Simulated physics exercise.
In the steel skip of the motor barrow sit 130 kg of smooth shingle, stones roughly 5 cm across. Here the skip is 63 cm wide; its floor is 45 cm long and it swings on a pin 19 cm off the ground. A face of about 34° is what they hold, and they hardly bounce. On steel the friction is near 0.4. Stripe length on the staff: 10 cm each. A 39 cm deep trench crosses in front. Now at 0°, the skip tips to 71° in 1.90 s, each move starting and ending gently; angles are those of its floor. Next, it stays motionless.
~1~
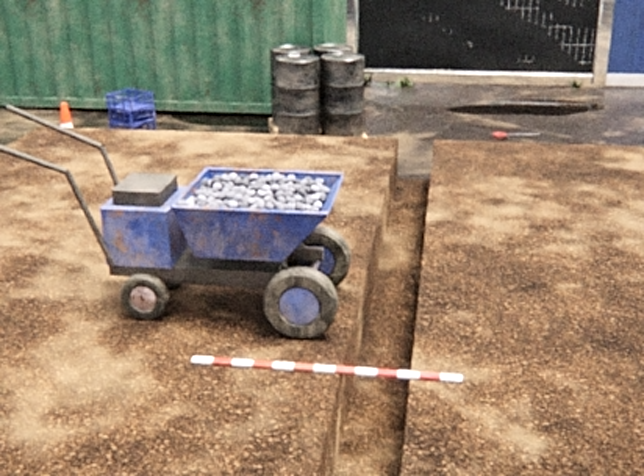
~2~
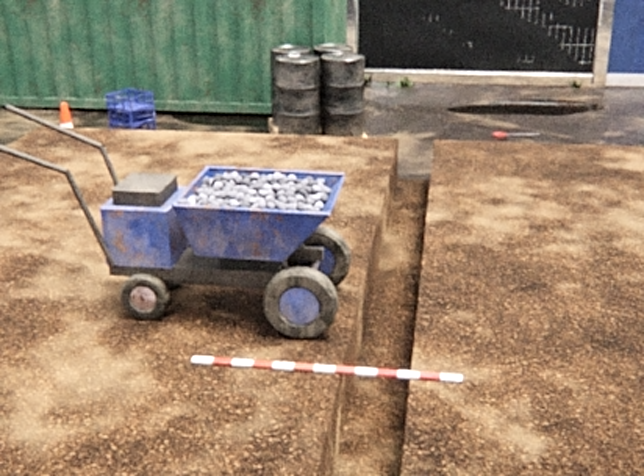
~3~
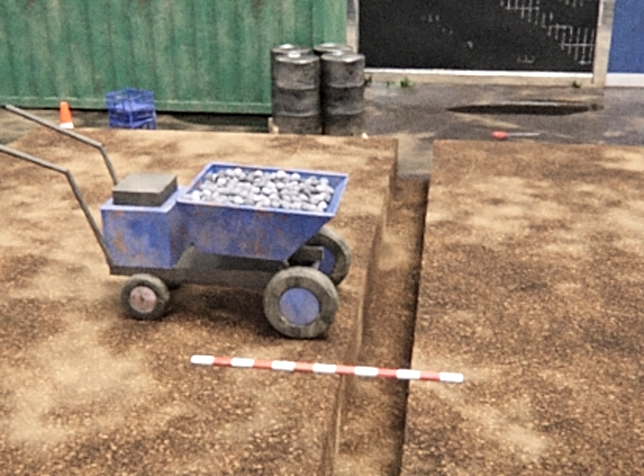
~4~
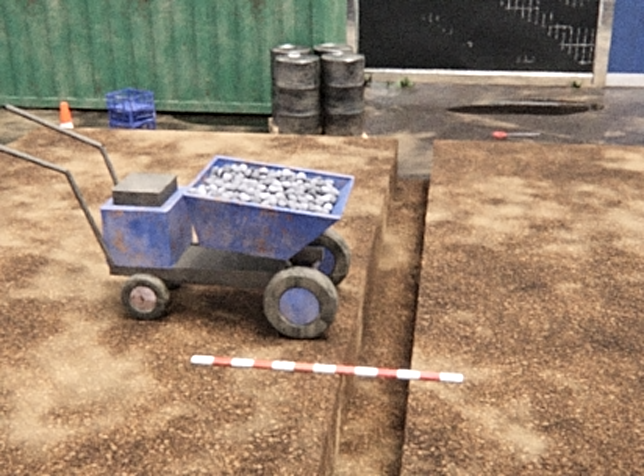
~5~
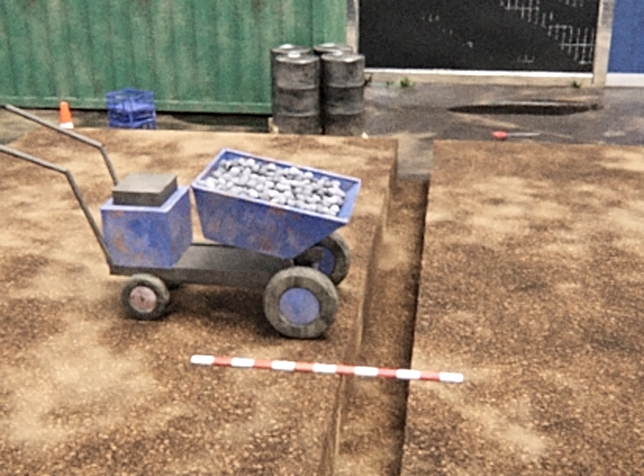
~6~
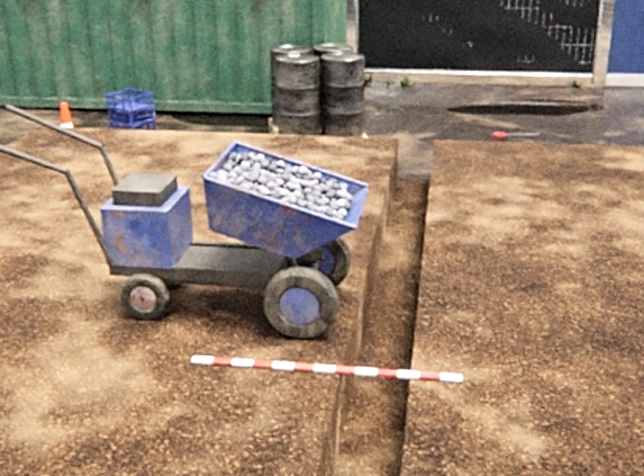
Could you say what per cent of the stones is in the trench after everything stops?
I would put it at 25 per cent.
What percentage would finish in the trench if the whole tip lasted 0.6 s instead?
Roughly 10% would finish there.
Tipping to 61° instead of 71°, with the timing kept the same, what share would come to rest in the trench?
Share in trench: Approx. 35%.
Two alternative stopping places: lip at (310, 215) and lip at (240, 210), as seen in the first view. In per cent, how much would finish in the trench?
Around 40% for the first place and 95% for the second.
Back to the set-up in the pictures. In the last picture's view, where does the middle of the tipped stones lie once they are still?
Their middle lands near (457, 317).
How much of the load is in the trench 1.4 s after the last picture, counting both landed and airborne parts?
By then, around 5 percent.
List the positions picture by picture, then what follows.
The first picture shows lip at (327, 214), floor tilted 0°, highest stones at (274, 187).
The second picture shows lip at (328, 215), floor tilted 1°, highest stones at (263, 185).
In the third picture, the skip is at 3°, its lip at (333, 216); the top of the load is at (244, 180).
The fourth picture shows lip at (339, 219), floor tilted 7°, highest stones at (229, 176).
In the fifth picture, the skip is at 11°, its lip at (347, 223); the top of the load is at (230, 169).
In the sixth picture, the skip is at 17°, its lip at (355, 228); the top of the load is at (238, 163).
Then, 0.8 s after the last picture the floor is at 60°, 94 % in the skip, 2 % in the trench, 5 % past the trench; the foremost stones are at (438, 326).
Then, 1.4 s after the last picture the floor is at 71°, 30 % in the skip, 4 % in the trench, 67 % past the trench; the foremost stones are at (570, 329).
Then, 1.7 s after the last picture the floor is at 71°, 8 % in the skip, 11 % in the trench, 81 % past the trench; the foremost stones are at (627, 340).
Then, 3.7 s after the last picture the floor is at 71°, 0 % in the skip, 25 % in the trench, 75 % past the trench; the foremost stones are past the picture's edge.
